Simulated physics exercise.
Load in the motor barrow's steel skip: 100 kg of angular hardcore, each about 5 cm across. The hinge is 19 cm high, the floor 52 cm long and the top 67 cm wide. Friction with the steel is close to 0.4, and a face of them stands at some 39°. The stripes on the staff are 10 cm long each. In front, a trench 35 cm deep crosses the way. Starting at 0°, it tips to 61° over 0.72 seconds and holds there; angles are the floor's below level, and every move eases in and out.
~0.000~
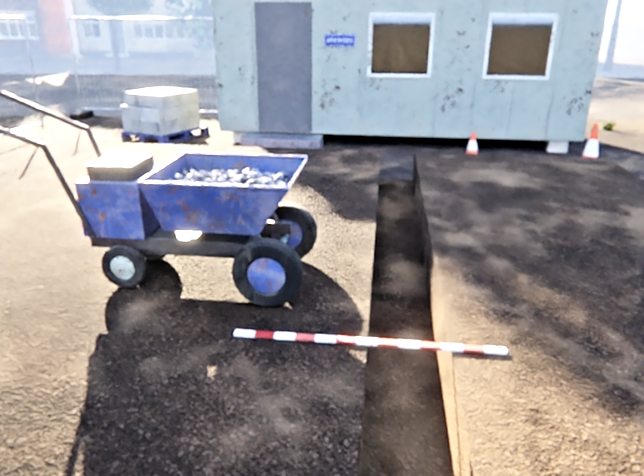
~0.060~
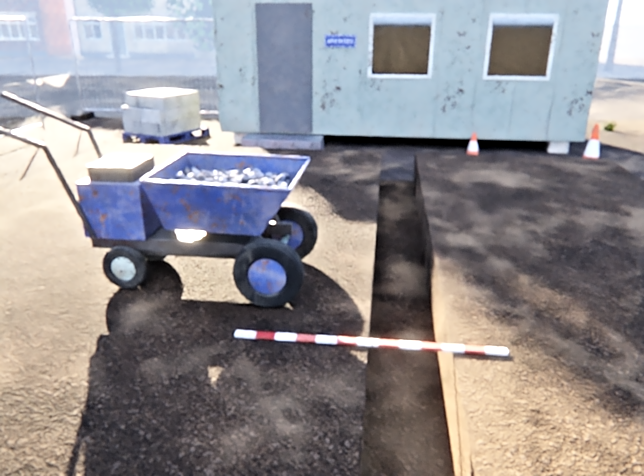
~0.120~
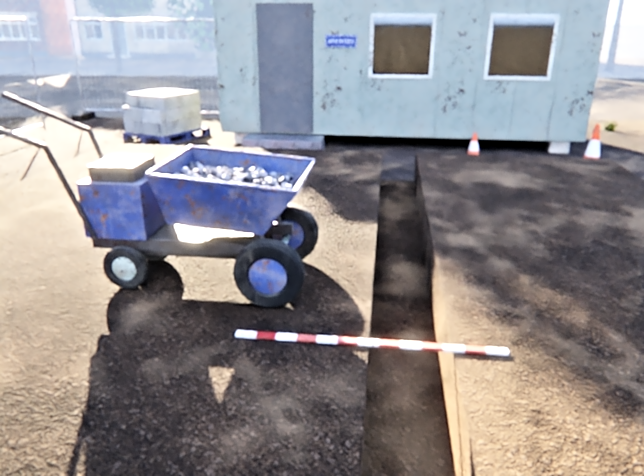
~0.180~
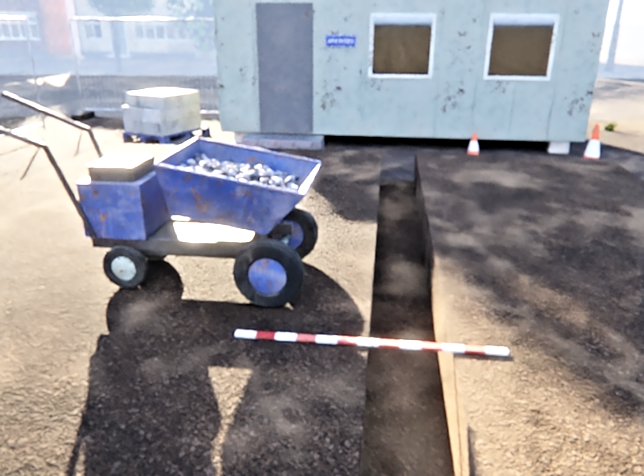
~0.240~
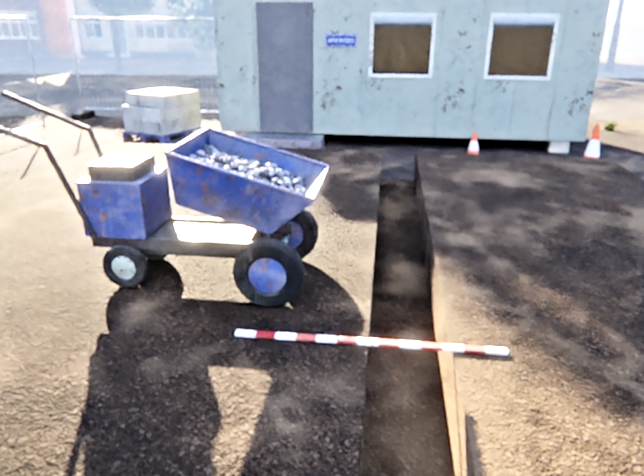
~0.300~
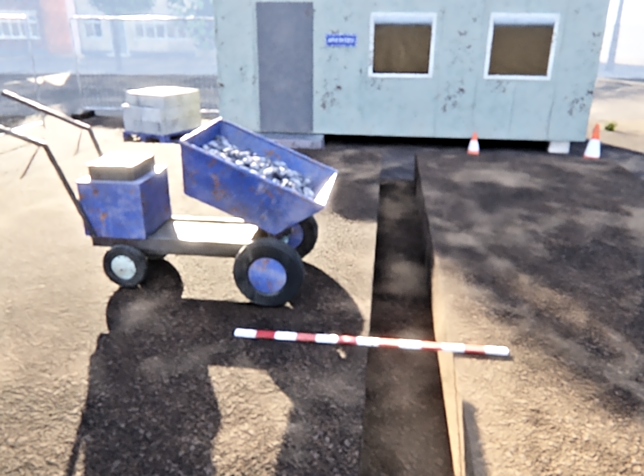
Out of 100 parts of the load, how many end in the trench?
Some 38 out of 100.
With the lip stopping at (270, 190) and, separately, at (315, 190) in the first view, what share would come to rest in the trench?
Near 30 then near 35 percent.
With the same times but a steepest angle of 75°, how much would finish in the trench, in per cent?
Roughly 95%.
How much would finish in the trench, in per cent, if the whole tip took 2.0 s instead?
Roughly 20% would finish there.
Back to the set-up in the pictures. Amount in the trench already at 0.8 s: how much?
5 per cent, give or take.
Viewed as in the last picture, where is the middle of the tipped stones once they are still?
Look at roughly (411, 337).
After 0.5 s the floor is at 51°; 100 % in the skip; the foremost stones are at (338, 221).
After 0.8 s the floor is at 61°; 94 % in the skip, 2 % short of the trench, 5 % in the trench; the foremost stones are at (396, 270).
After 1.2 s the floor is at 61°; 68 % in the skip, 1 % short of the trench, 30 % in the trench; the foremost stones are at (446, 320).
After 3.1 s the floor is at 61°; 62 % in the skip, 38 % in the trench; the foremost stones are at (451, 328).
